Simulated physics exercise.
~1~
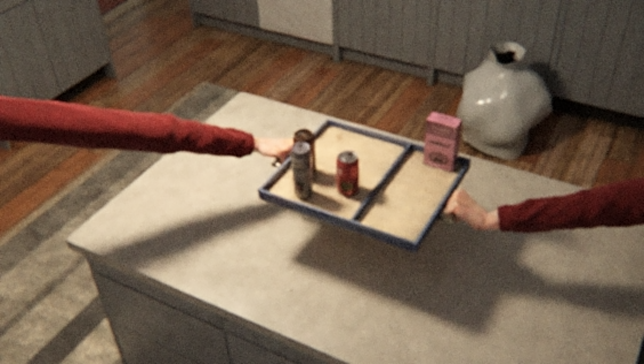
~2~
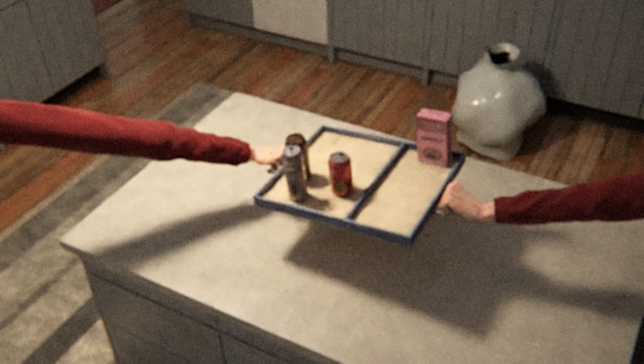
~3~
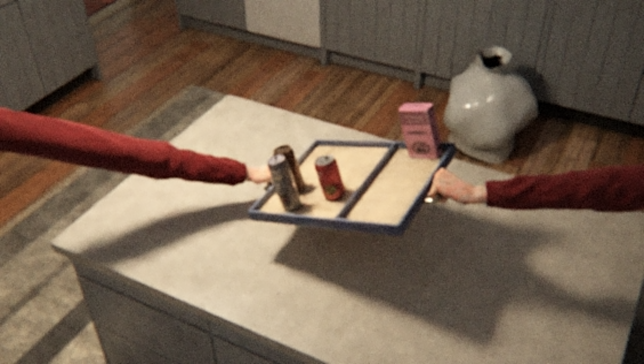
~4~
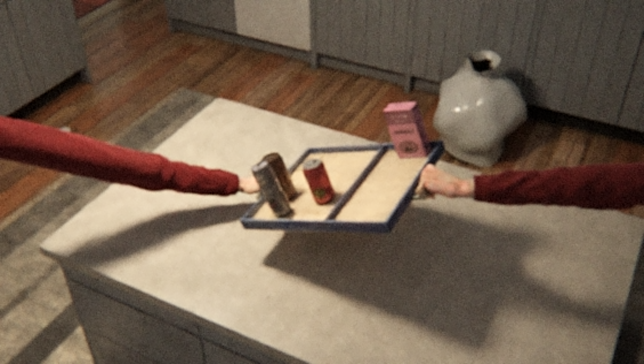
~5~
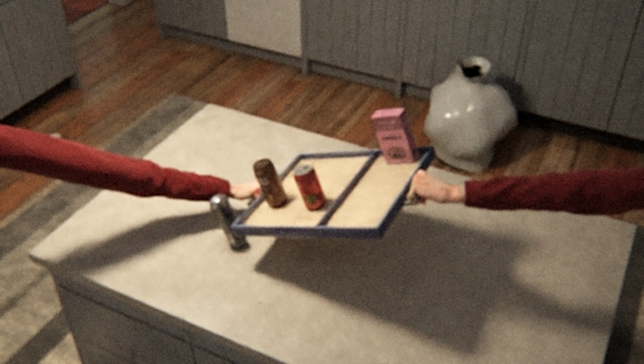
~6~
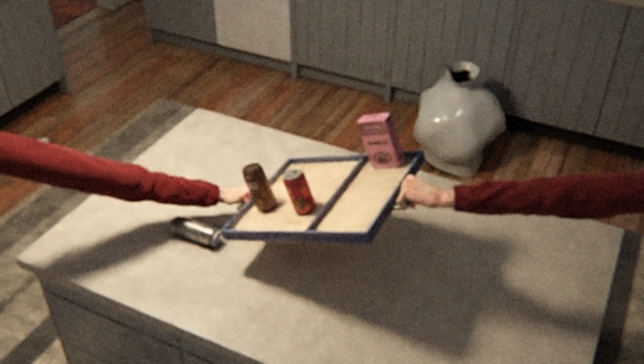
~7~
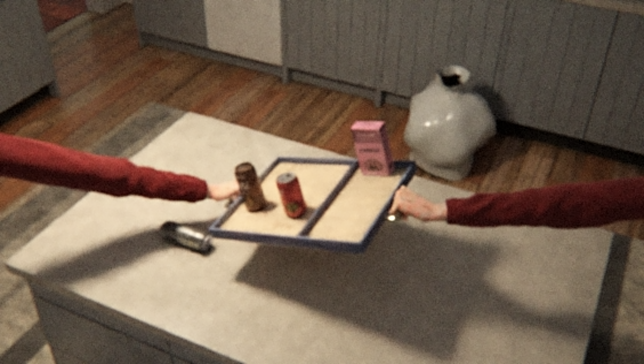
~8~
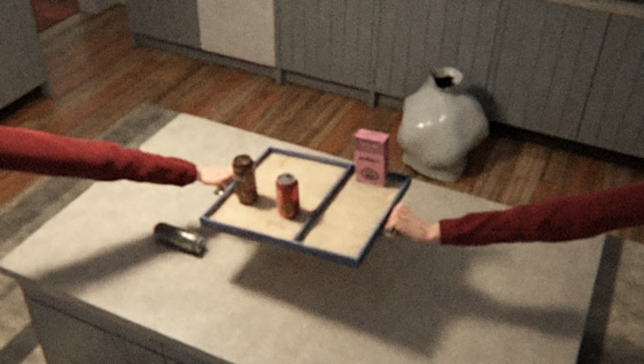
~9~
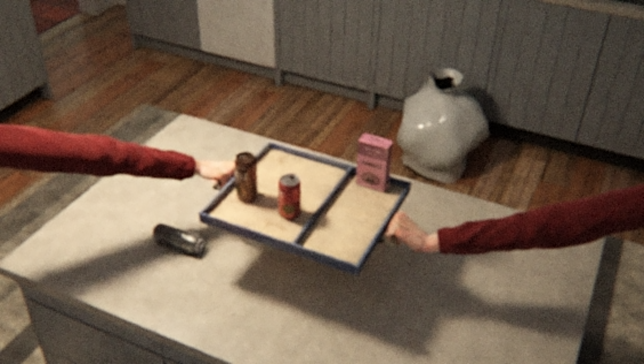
To begin with, two hands in red sleeves hold a blue-rimmed, divided tray above a pale countertop, with a grey can, a brown can, a red can and a pink packet standing on it. The hands tip the tray so its left side drops, and the items lean with it. The grey can topples over the left edge and lands on its side on the counter, while the others stay aboard. The hands then bring the tray back towards level. At the end, the brown can, red can and pink packet stand upright on the tray, and the grey can lies on the counter.
